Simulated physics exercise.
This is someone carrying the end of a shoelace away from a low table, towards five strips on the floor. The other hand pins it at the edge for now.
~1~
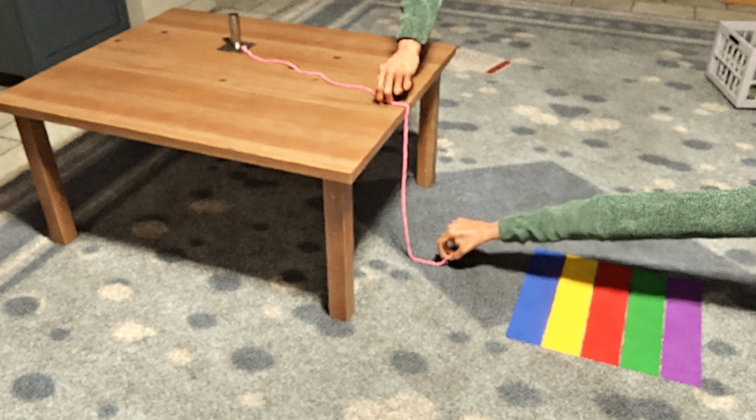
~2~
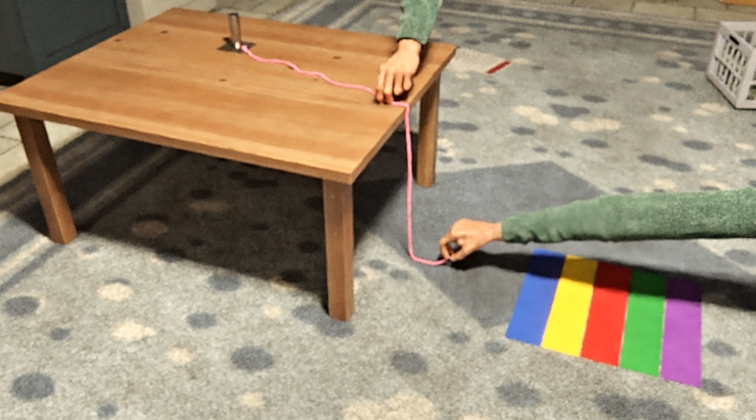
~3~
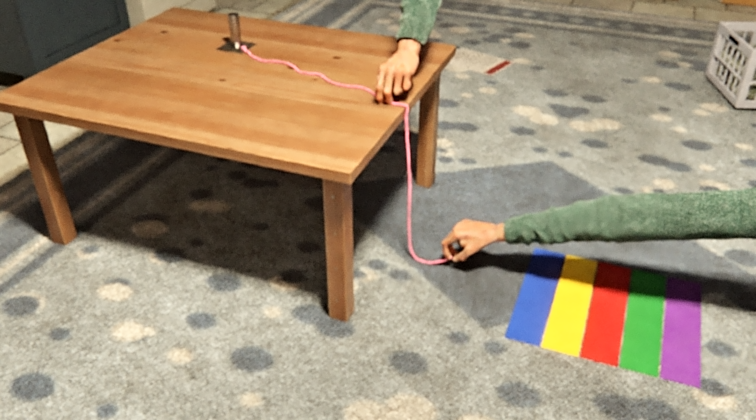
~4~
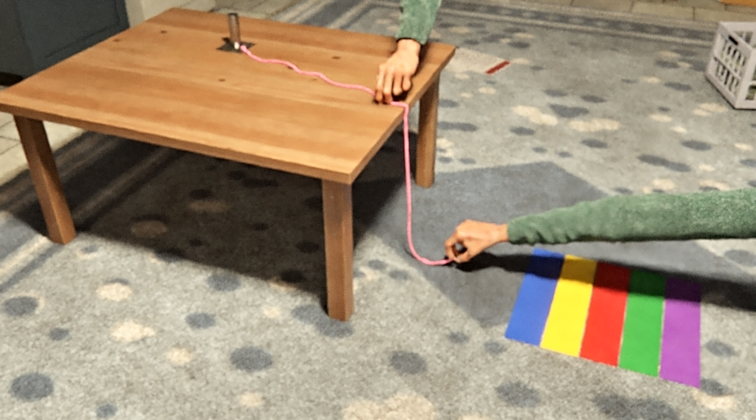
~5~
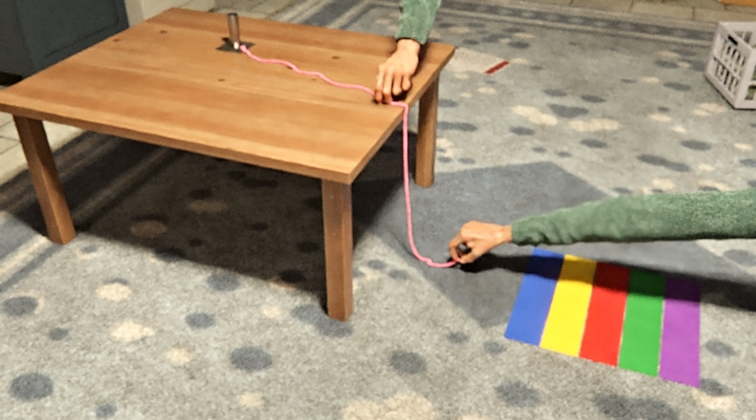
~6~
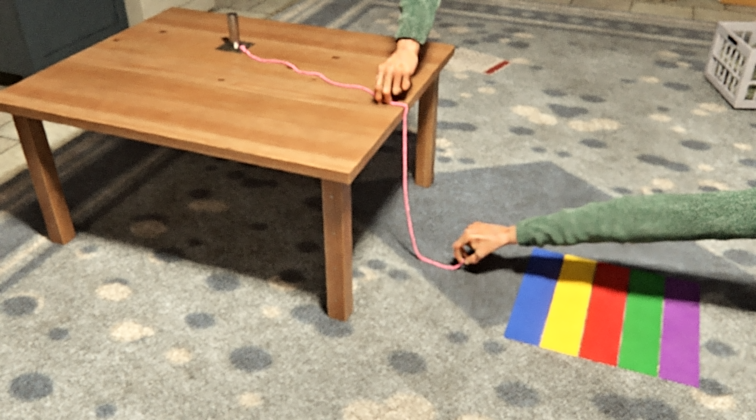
A hand slowly draws a pink cord slightly right while another pins it at the table's edge.
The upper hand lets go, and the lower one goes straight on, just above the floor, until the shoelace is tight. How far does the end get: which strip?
The end stops over the yellow strip.
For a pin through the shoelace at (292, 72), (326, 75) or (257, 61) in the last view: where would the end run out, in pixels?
About (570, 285), (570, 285) and (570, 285).
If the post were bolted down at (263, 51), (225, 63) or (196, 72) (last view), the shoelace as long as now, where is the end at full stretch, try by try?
Near (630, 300), (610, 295) and (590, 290).
Soon after, end near (514, 272); short of the strips.
After that, end near (557, 281); over yellow.
At the stop, end near (581, 287); over yellow. It gets as far as the yellow strip.
